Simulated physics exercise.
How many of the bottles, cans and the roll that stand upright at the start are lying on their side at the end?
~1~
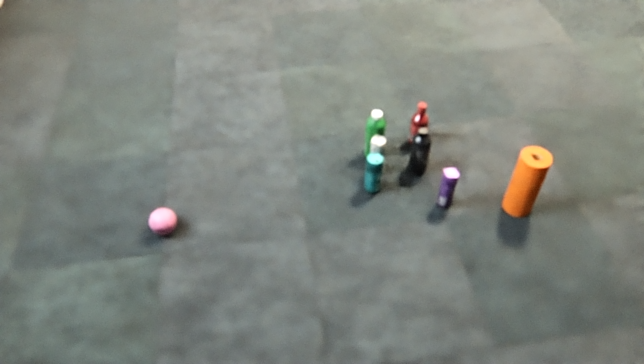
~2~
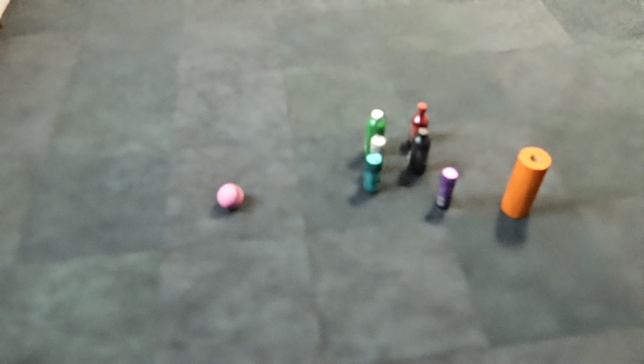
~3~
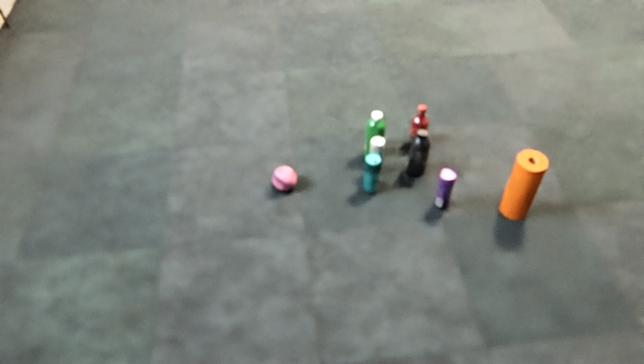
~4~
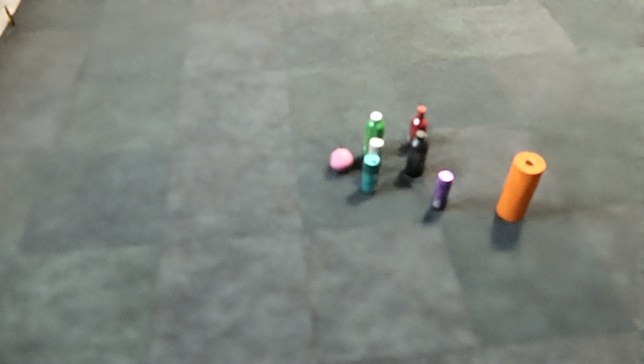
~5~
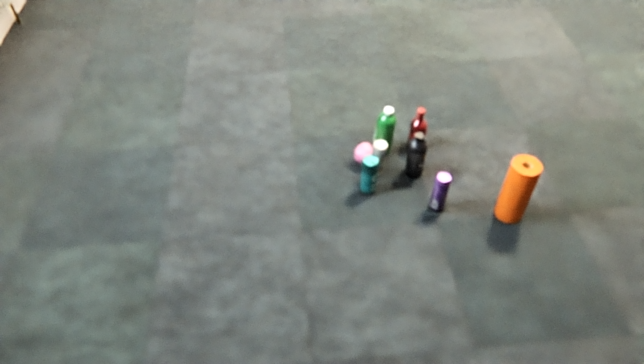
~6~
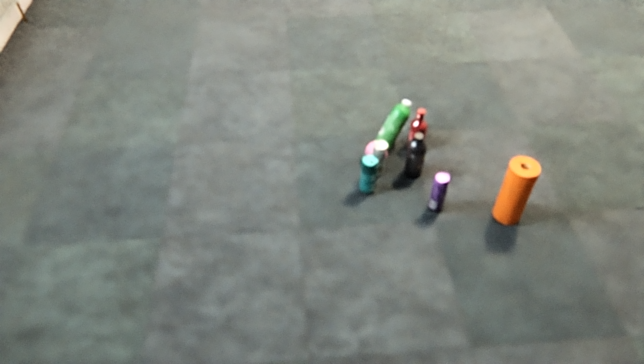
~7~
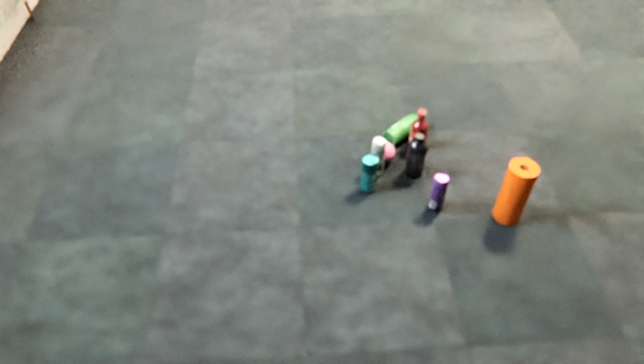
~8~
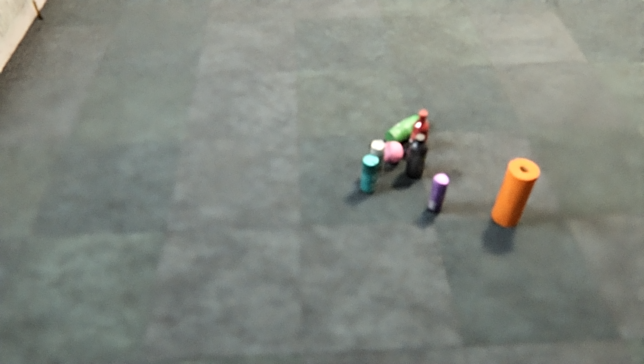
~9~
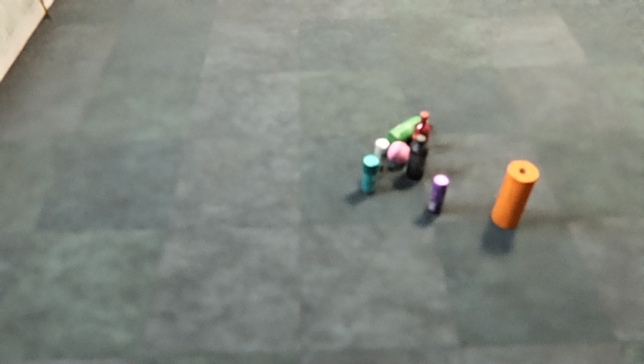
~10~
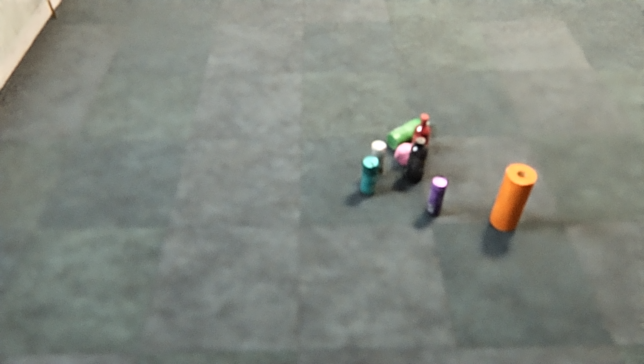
One of them, the green bottle, is lying on its side at the end.
